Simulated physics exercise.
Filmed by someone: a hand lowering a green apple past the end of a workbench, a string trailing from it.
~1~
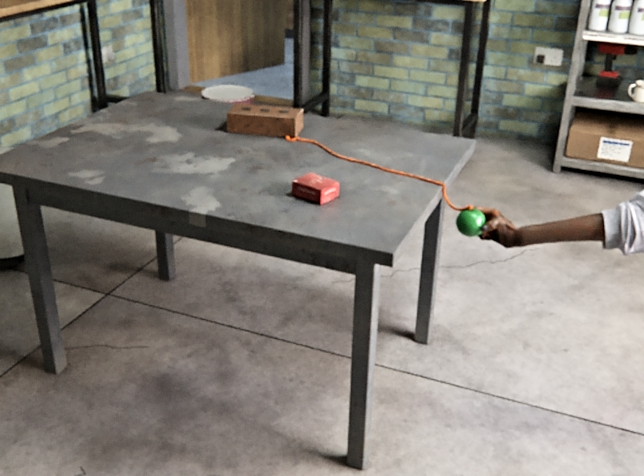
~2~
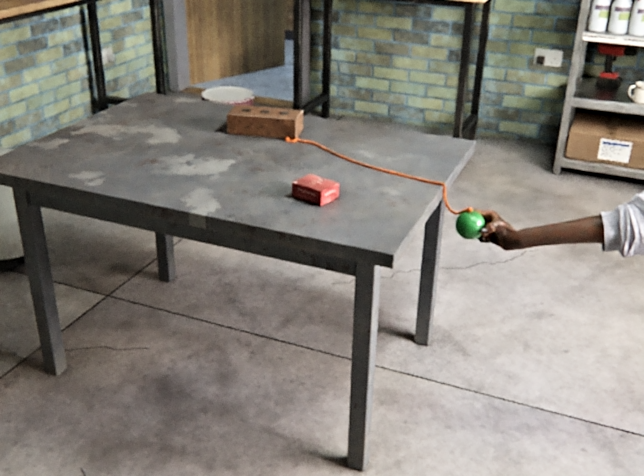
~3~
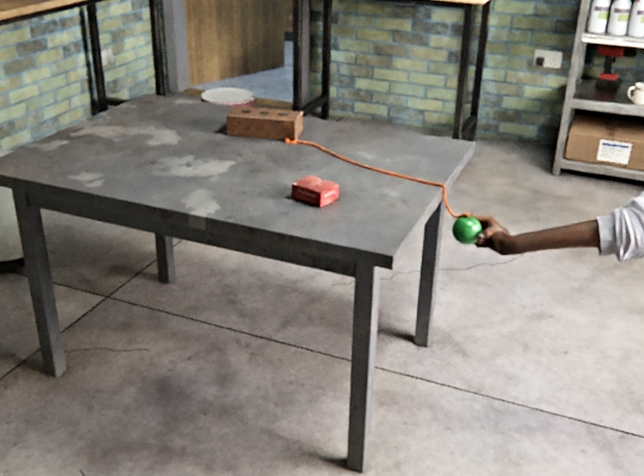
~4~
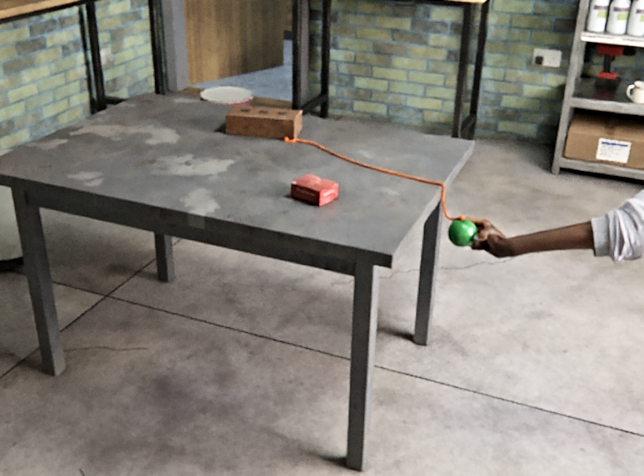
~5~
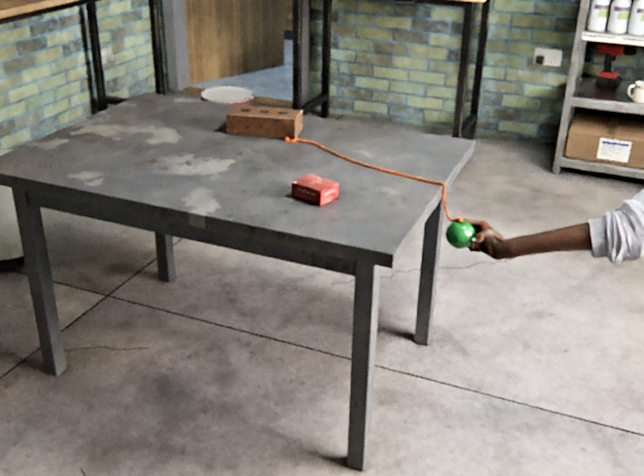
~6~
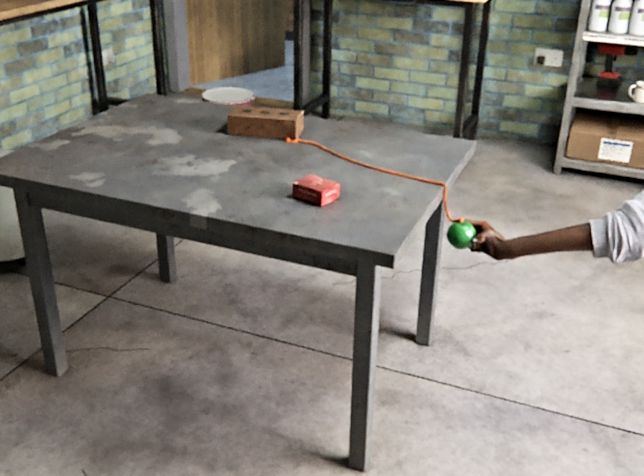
The footage shows a hand at the right holding a green apple beside a gray table, an orange string running from it to a brick near a red box; the hand shifts slightly left and down, then stays nearly still.
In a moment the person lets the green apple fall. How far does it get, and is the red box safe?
The green apple stays suspended; the red box stays put.
Then, 0.46 s after the last picture, apple below the edge near (417, 239); brick unmoved; box unmoved.
Then, 0.98 s after the last picture, apple below the edge near (471, 251); brick unmoved; box unmoved.
At rest, apple below the edge near (465, 249); brick unmoved; box unmoved. The green apple ends up dangling and the red box keeps its place.
